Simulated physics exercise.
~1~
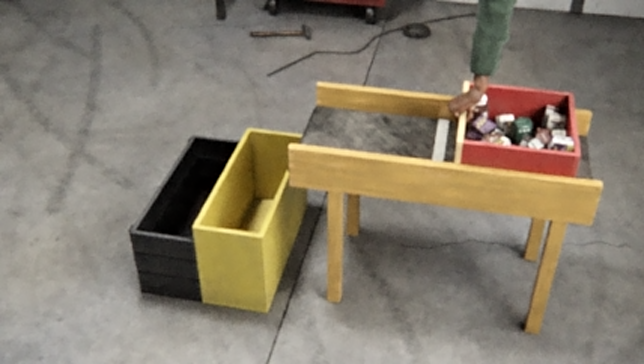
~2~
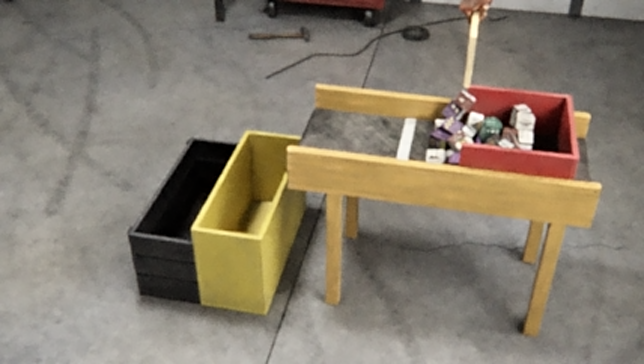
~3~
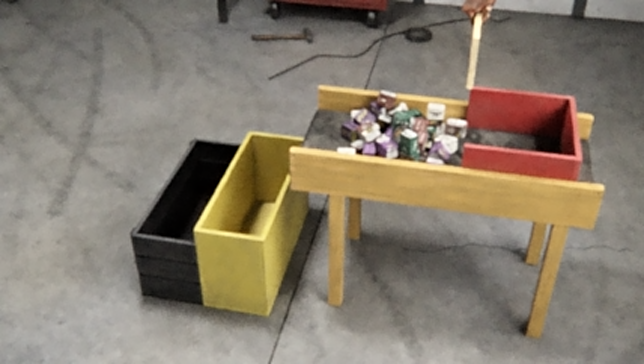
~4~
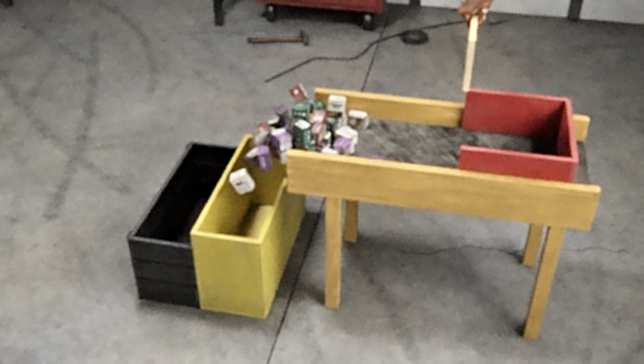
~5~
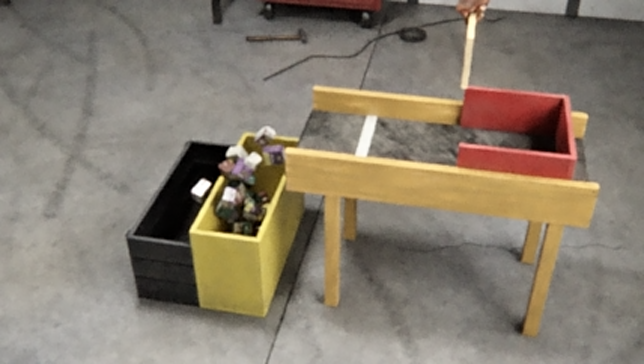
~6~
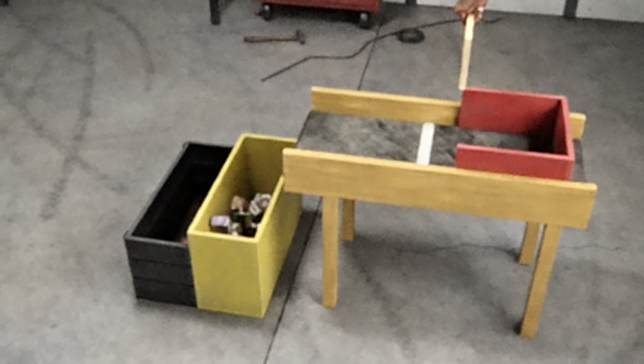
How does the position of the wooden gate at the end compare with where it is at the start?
At the start the gate stands down at the open left side of the red pen, holding the cartons in. By the end it is held upright, raised well above the belt, leaving that side of the pen open.
